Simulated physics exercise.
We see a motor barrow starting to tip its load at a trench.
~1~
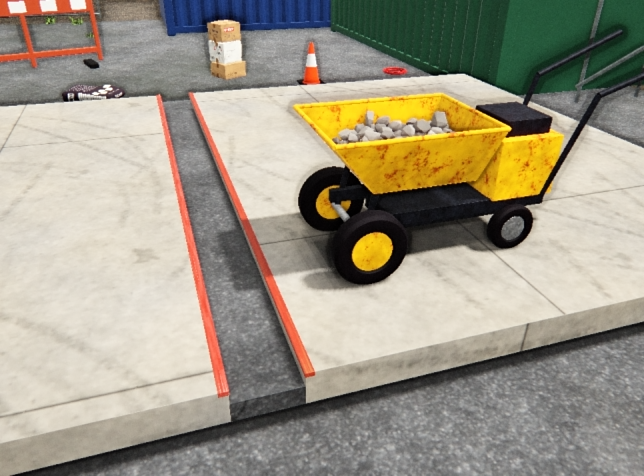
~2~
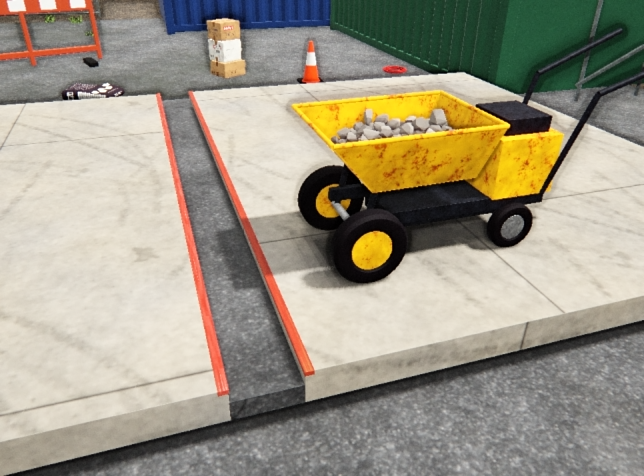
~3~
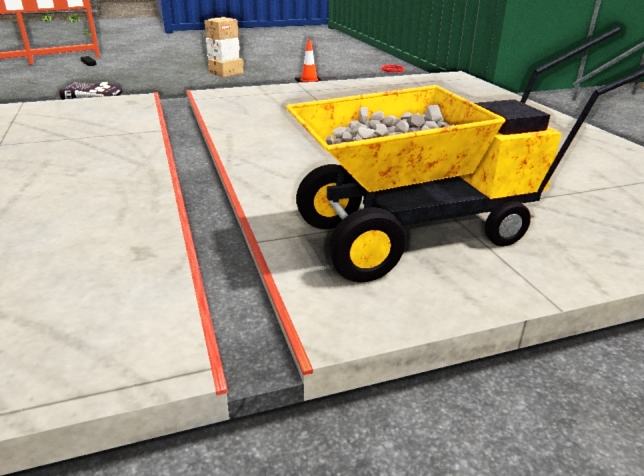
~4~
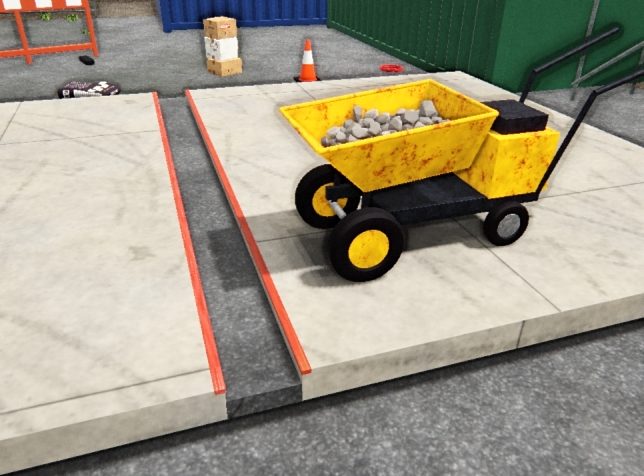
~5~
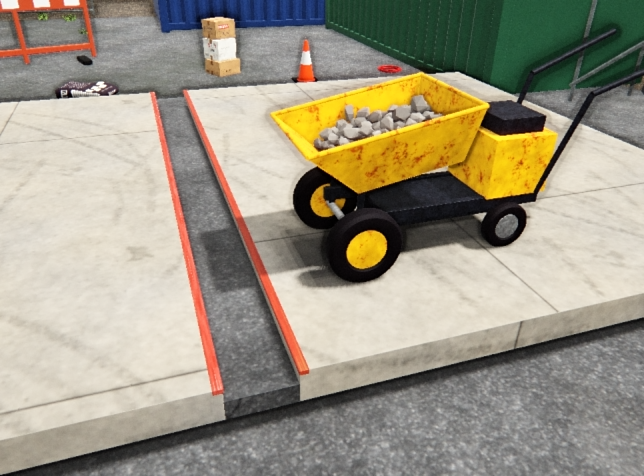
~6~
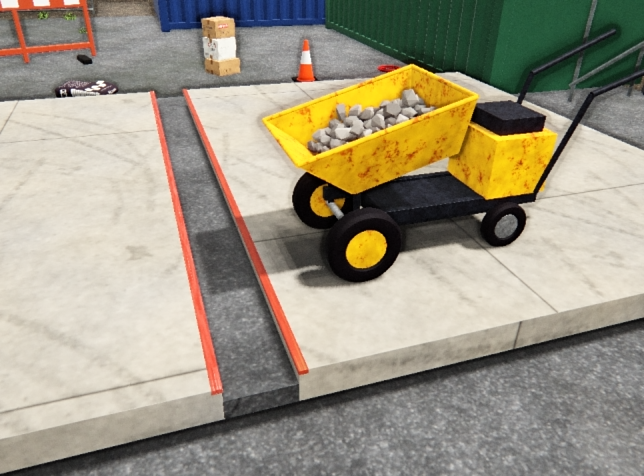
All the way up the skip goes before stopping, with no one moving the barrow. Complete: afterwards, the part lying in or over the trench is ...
... the majority.
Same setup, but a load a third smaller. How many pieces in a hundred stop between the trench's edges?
I'd say close to 80 per cent of it.
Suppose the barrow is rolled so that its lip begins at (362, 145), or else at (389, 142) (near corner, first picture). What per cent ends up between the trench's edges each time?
It works out to 80 per cent in the first case and 60 per cent in the second.
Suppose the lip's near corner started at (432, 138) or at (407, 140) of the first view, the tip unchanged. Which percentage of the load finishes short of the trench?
Roughly 60 per cent, and 40 per cent.
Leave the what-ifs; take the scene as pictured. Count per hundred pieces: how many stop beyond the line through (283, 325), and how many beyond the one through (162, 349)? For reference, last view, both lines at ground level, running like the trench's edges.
I'd say some 90 in a hundred, and after that 10 in a hundred.
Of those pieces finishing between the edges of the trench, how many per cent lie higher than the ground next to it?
45 in a hundred.
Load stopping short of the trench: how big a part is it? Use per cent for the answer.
About 0 %.
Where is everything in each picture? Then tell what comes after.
Lip of the skip at (335, 148), level; top of the load at (408, 135), broken stones; first edge of the trench at (290, 326); far edge at (212, 342), the trench over half as wide as the skip, and shallow for its width, in the first frame.
Lip of the skip at (333, 147), level; top of the load at (407, 133), in the second frame.
Lip of the skip at (327, 149), tipped barely; top of the load at (412, 133), in the third frame.
Lip of the skip at (319, 152), tipped a little; top of the load at (406, 130), in the fourth frame.
Lip of the skip at (308, 158), tipped a little; top of the load at (417, 120), in the fifth frame.
Lip of the skip at (298, 165), tipped clearly; top of the load at (408, 115); first edge of the trench at (284, 324); far edge at (206, 340), in the sixth frame.
Soon, skip tipped steeply; all in the skip.
A while on, skip tipped steeply; most in the skip; about a quarter in or heaped over the trench; a small part beyond it.
Towards the end, skip tipped right over; a small part in the skip; about two thirds in or heaped over the trench; about a quarter beyond it.
Finally, skip tipped right over; a small part in the skip; about two thirds in or heaped over the trench; about a quarter beyond it.
